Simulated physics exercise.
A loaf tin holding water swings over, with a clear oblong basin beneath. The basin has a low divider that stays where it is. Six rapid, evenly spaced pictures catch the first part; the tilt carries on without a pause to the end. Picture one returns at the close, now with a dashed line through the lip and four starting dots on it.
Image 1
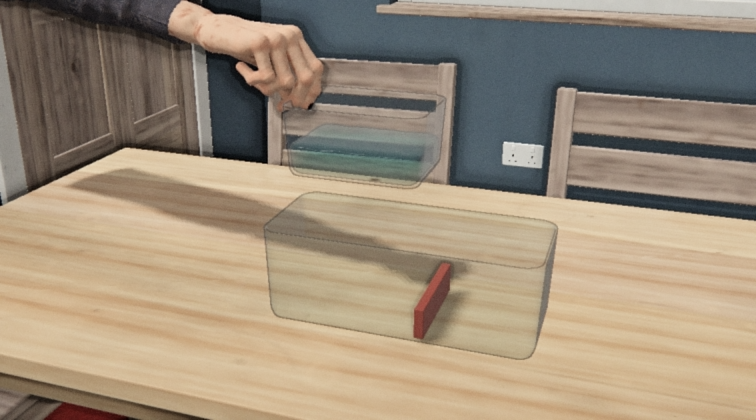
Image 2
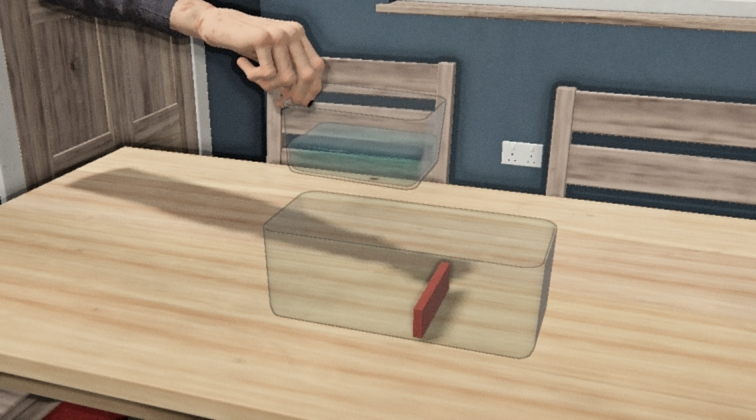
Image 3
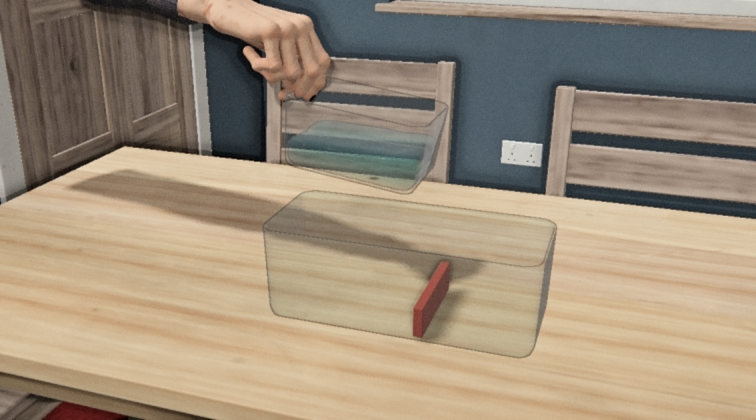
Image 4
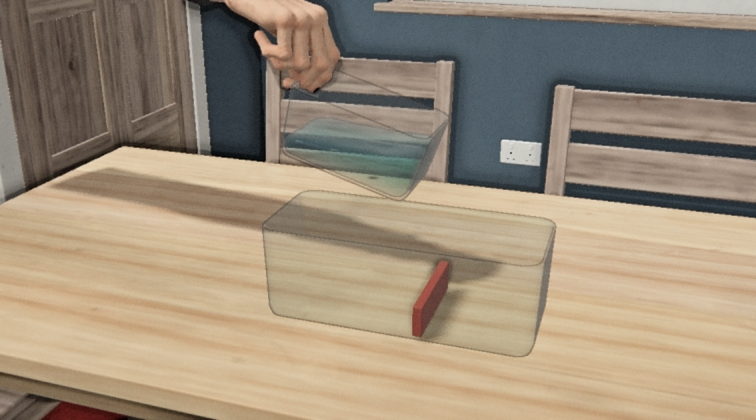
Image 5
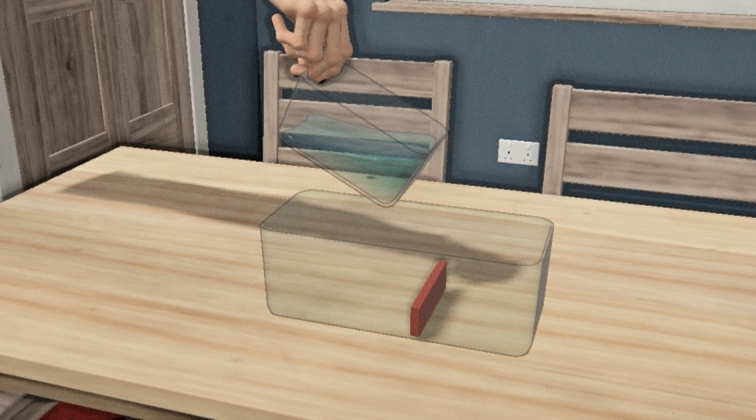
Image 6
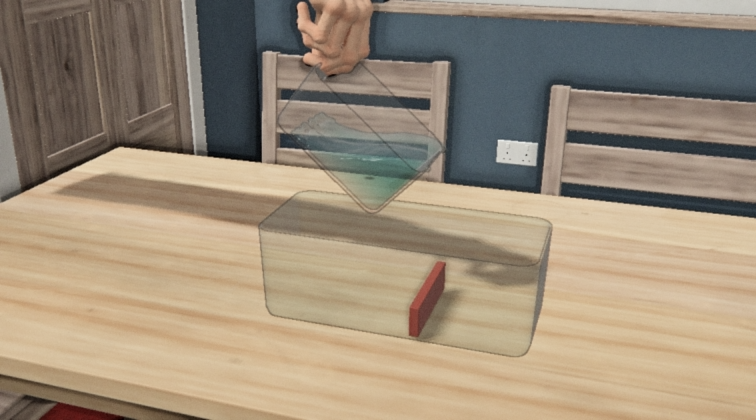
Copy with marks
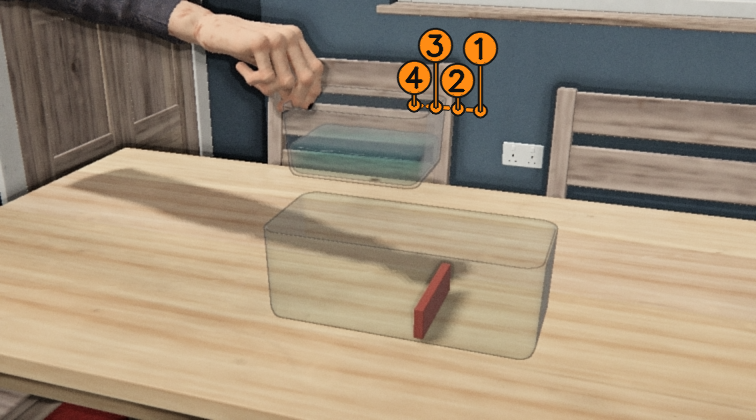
A clear container of blue-green water, held by a hand at its upper left, starts upright above a clear oblong basin with a red upright piece inside, on a wooden table. The hand lifts and moves right, tilting the container steadily rightward until the water reaches its lowered right lip.
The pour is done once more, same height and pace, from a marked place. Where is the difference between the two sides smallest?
4.
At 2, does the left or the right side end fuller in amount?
More ends on the right.
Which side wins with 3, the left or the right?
More ends on the right.
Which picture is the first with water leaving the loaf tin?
In picture 6.
In orange, 1 at (480, 110); 2 at (457, 108); 3 at (435, 107); 4 at (414, 105).
With 1, about 5 % ends left of the wall and 95 % right of it.
With 2, about 6 % ends left of the wall and 93 % right of it.
With 3, about 26 % ends left of the wall and 74 % right of it.
With 4, about 52 % ends left of the wall and 48 % right of it.
